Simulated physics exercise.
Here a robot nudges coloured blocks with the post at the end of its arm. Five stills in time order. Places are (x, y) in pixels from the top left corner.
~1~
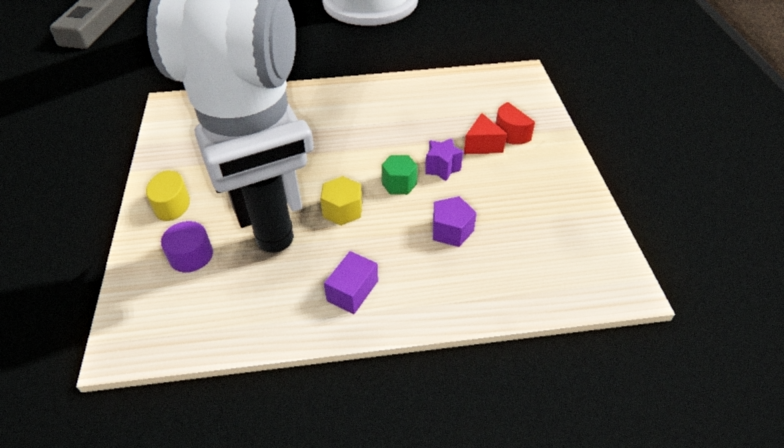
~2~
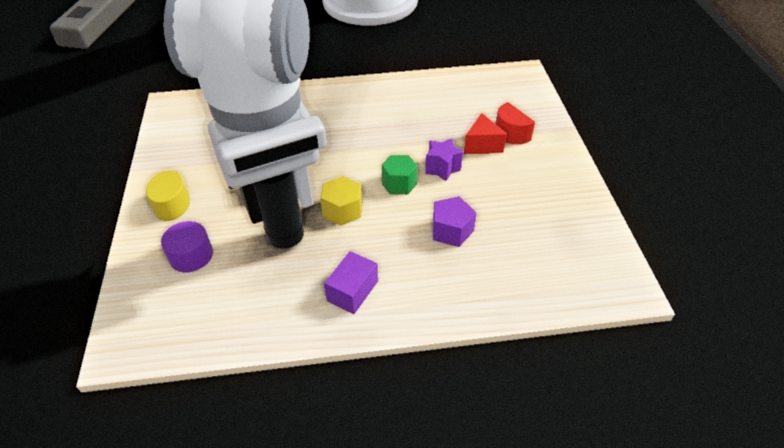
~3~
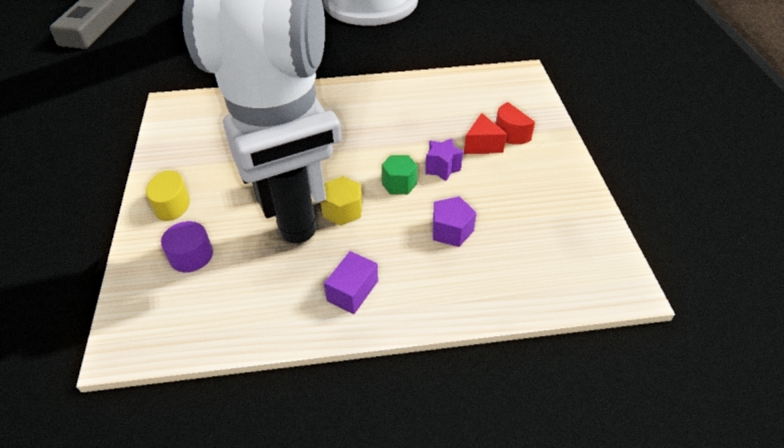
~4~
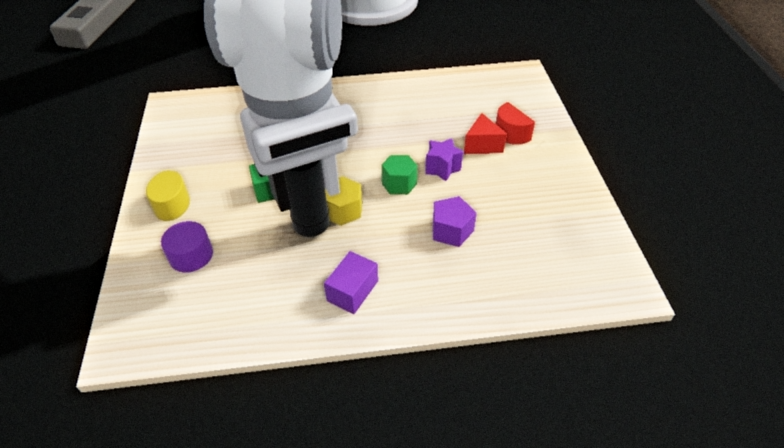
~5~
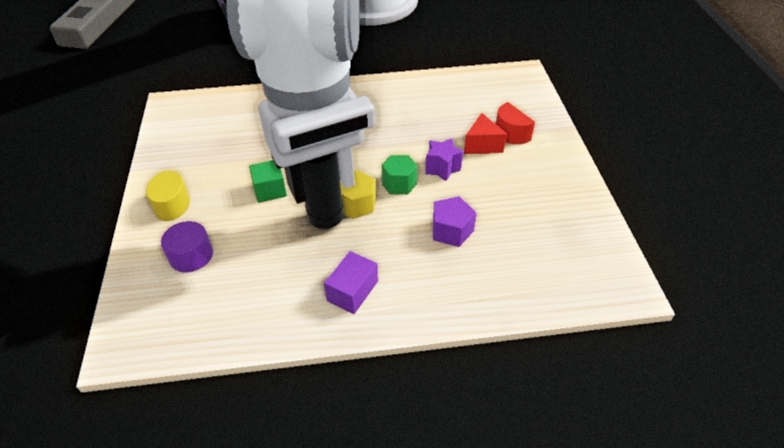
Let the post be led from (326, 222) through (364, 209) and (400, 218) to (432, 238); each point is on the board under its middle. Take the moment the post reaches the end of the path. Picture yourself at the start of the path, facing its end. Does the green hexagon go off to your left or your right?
Measured against the direction from start to end, the green hexagon shifts toward the left-hand side.
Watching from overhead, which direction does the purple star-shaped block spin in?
Seen from above, clockwise.
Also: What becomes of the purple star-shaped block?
That block slides.
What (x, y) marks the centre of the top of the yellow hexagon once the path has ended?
Pixel (405, 169).
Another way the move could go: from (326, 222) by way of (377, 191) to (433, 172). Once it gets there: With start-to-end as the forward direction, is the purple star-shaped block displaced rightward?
Final answer: Yes.
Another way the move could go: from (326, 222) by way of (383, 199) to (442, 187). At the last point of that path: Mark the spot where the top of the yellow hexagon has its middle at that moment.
My best guess is (446, 142).
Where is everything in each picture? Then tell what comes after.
The first frame shows tip of the post at (275, 239), middles of tops, yellow hexagon at (341, 190), green hexagon at (399, 164), purple star-shaped block at (444, 149), purple pentagon at (453, 211).
The second frame shows post at (286, 236), nothing pushed.
The third frame shows post at (298, 231), nothing pushed.
The fourth frame shows post at (311, 224), nothing pushed.
The fifth frame shows post at (326, 217), yellow hexagon at (355, 184), green hexagon at (399, 164), purple star-shaped block at (444, 149), purple pentagon at (453, 211).
What follows on the original path. One third of the way, post at (364, 203); yellow hexagon at (392, 171); green hexagon at (418, 155), turned 25° anticlockwise; purple star-shaped block at (452, 145).
Two thirds of the way, post at (400, 214); yellow hexagon at (405, 169); green hexagon at (424, 149), turned 35° anticlockwise; purple star-shaped block at (458, 142), turned 30° clockwise.
At the end, post at (432, 233); yellow hexagon at (405, 169); green hexagon at (424, 149), turned 35° anticlockwise; purple star-shaped block at (458, 142), turned 30° clockwise; purple pentagon at (472, 216), turned 20° anticlockwise.
